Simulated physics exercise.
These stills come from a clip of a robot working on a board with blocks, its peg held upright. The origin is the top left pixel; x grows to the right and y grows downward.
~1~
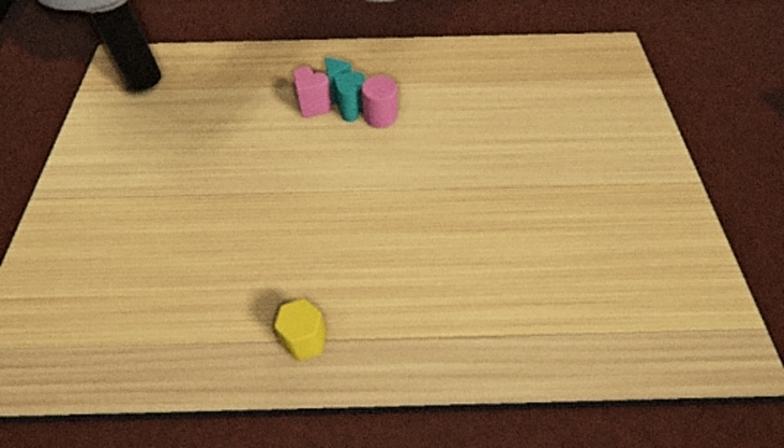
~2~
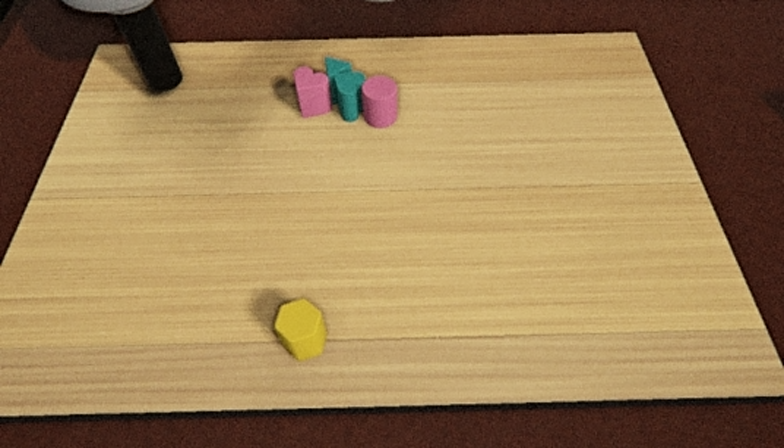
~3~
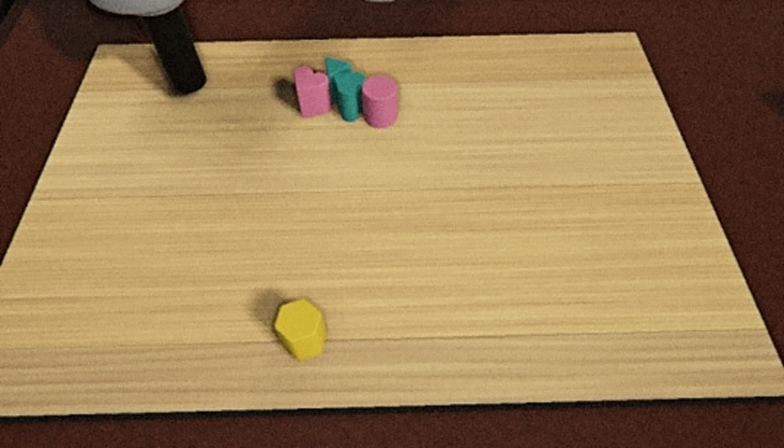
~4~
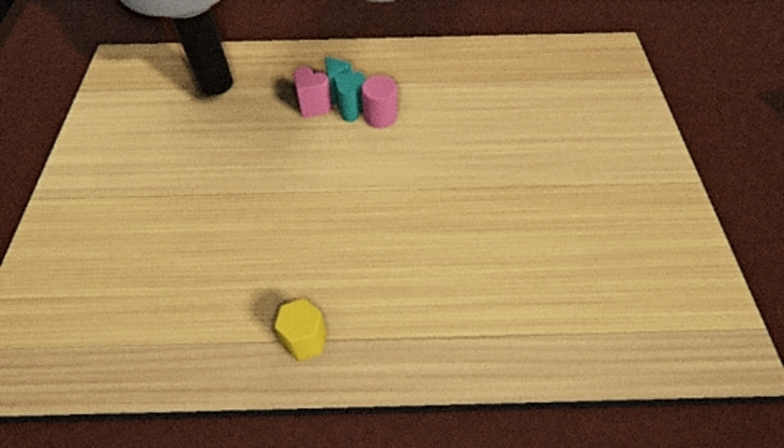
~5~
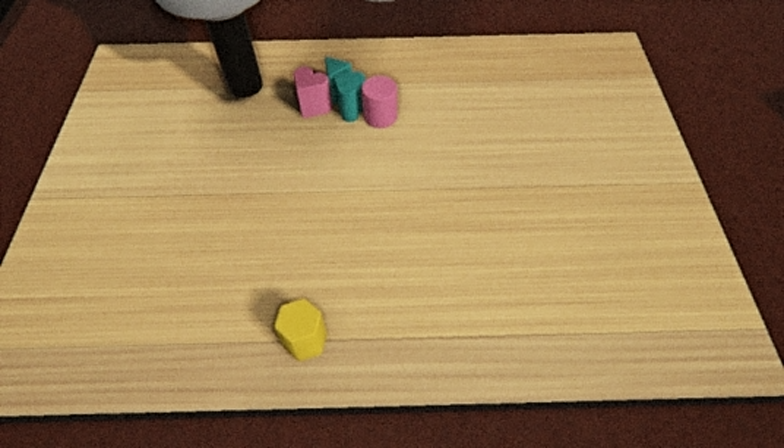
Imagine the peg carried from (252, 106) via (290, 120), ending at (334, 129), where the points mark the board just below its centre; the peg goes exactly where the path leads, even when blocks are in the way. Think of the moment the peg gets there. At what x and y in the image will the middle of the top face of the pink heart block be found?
Its top centre is at about (328, 77).
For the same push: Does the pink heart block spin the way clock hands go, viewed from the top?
Going by the path, no.
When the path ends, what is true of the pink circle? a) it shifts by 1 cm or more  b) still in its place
b
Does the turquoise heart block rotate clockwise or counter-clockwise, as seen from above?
Its rotation is clockwise.
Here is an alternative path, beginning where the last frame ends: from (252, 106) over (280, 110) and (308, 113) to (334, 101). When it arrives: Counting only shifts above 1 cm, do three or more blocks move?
Answer: Yes.
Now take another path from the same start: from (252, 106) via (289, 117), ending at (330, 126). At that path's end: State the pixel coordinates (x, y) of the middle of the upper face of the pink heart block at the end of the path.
It is at (332, 74).
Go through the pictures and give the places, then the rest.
The first picture shows peg's lower end (145, 80); pink heart block (308, 77); turquoise three-sided block (335, 65); turquoise heart block (349, 81); pink circle (379, 87).
The second picture shows peg (166, 81); blocks still.
The third picture shows peg (190, 83); blocks still.
The fourth picture shows peg (217, 85); blocks still.
The fifth picture shows peg (246, 88); pink heart block (308, 77); turquoise three-sided block (335, 65); turquoise heart block (349, 81); pink circle (379, 87).
What follows on the original path. One third of the way, peg (273, 97); nothing pushed yet.
Two thirds of the way, peg (301, 106); pink heart block (322, 78), turned 45° anticlockwise; turquoise three-sided block (340, 57); turquoise heart block (352, 77), turned 20° clockwise.
At the end, peg (331, 111); pink heart block (328, 77), turned 65° anticlockwise; turquoise three-sided block (341, 54); turquoise heart block (357, 74), turned 30° clockwise; pink circle still.
